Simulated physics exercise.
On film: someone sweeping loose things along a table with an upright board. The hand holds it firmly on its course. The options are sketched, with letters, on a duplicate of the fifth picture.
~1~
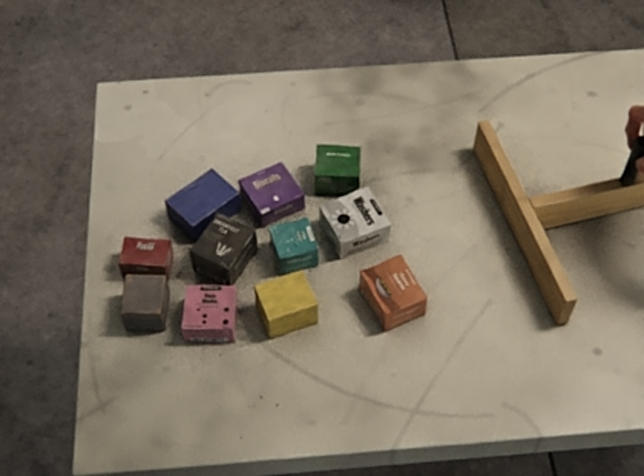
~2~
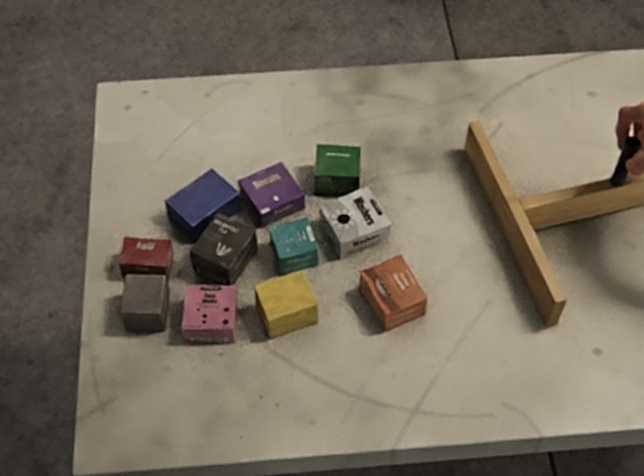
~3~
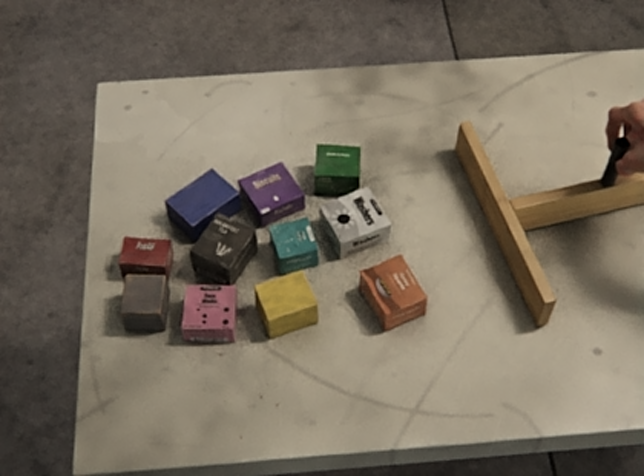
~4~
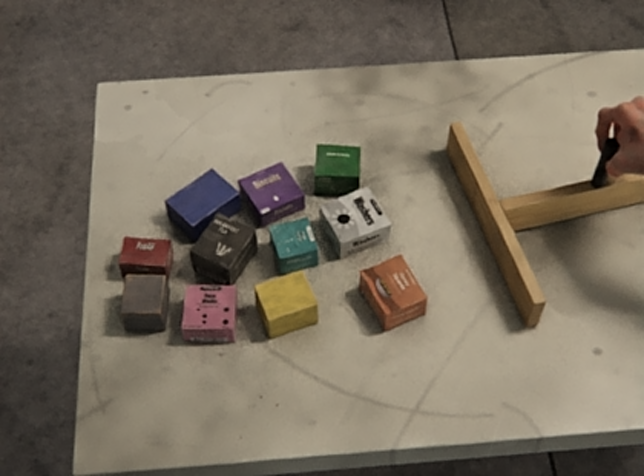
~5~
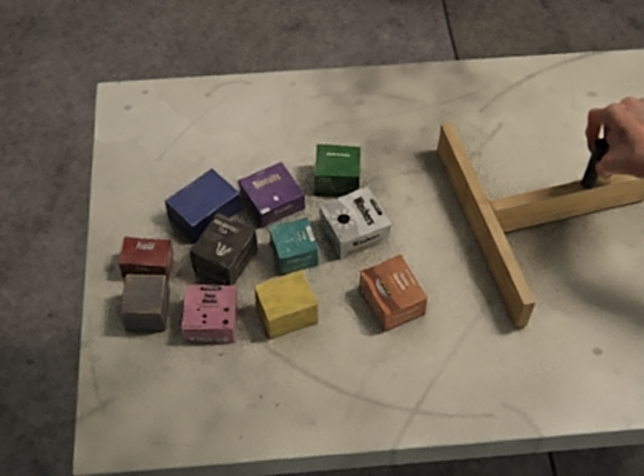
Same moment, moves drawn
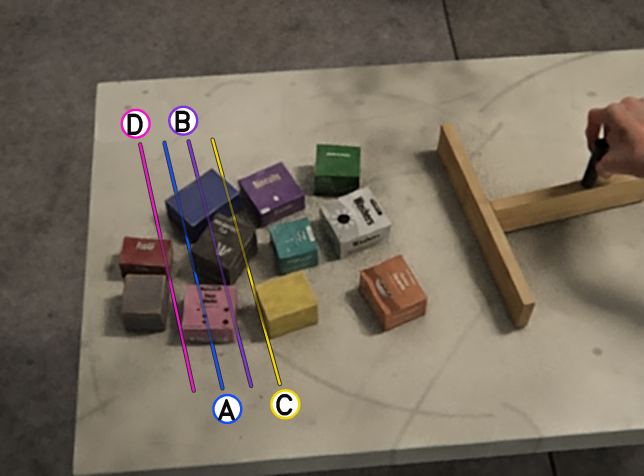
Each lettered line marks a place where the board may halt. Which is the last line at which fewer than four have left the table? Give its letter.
No fourth one falls up to B.
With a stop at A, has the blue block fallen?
By then, yes.
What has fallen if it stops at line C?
It is the red packet.
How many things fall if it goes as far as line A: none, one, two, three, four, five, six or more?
In all, five.
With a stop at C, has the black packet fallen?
No.
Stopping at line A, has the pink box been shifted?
Yes.
On the marked copy, A at (191, 255); B at (217, 253); C at (243, 251); D at (164, 257).
With B. Early on, board (390, 214); orange packet (380, 293); green packet (333, 173).
Further on, board (292, 221); red packet (116, 265); grey block (128, 316).
At the end, board (219, 226); grey block over the edge; red packet over the edge; three fallen.
As for the rest, A drops five; C is within the limit but short; D drops six.
